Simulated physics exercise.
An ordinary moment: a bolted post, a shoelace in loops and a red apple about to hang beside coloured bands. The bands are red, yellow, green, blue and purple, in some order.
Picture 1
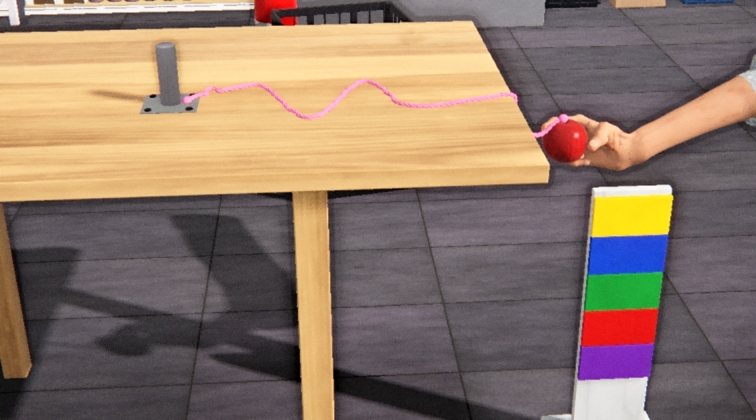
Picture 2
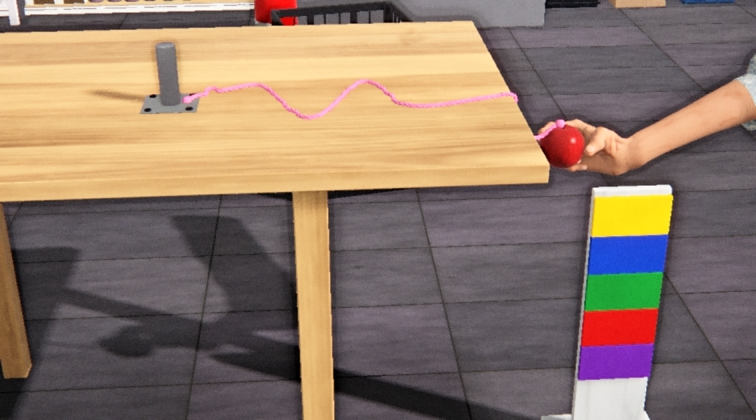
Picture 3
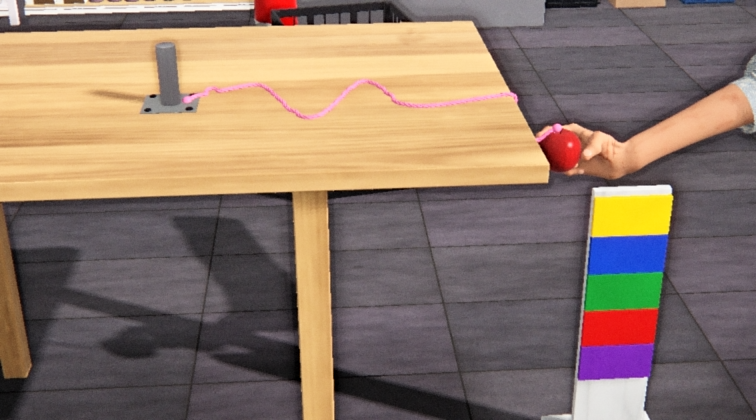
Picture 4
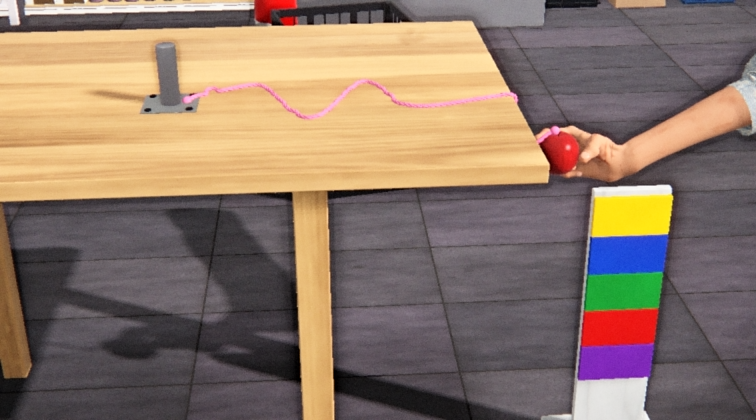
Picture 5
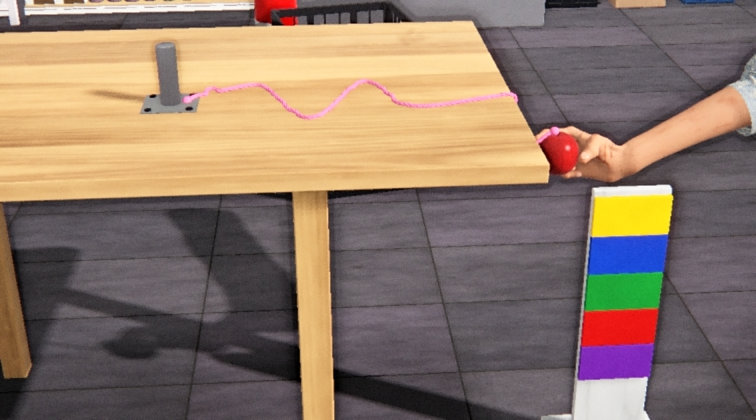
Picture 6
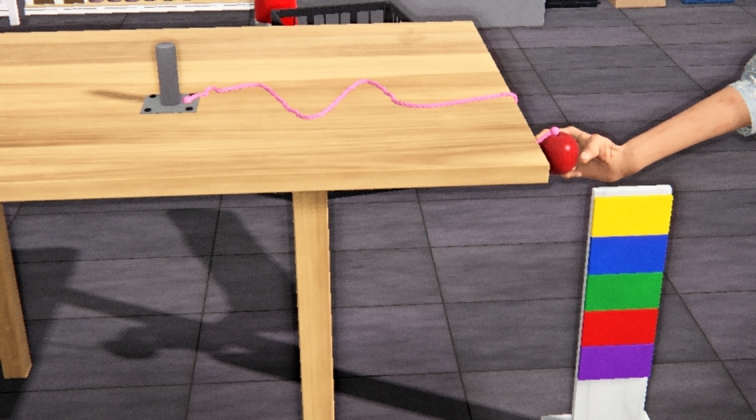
At the table's edge, a hand lowers a red apple tied to a shoelace slightly.
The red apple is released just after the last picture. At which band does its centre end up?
Its centre hangs level with the purple band.
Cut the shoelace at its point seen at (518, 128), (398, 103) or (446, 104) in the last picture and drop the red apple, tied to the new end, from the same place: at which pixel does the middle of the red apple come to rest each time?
The places are (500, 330), (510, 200) and (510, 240).
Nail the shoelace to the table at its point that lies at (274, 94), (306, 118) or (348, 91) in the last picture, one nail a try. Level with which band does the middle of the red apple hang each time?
Try by try: Red; green; blue.
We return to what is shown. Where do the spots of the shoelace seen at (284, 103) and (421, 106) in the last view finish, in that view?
At (353, 97), then (507, 199).
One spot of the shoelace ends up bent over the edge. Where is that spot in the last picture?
It lies at about (356, 85).
Soon after, apple near (515, 338); level with red.
Then, apple near (482, 369); level with purple.
At rest, apple near (495, 370); level with purple. Its middle rests at the purple band.
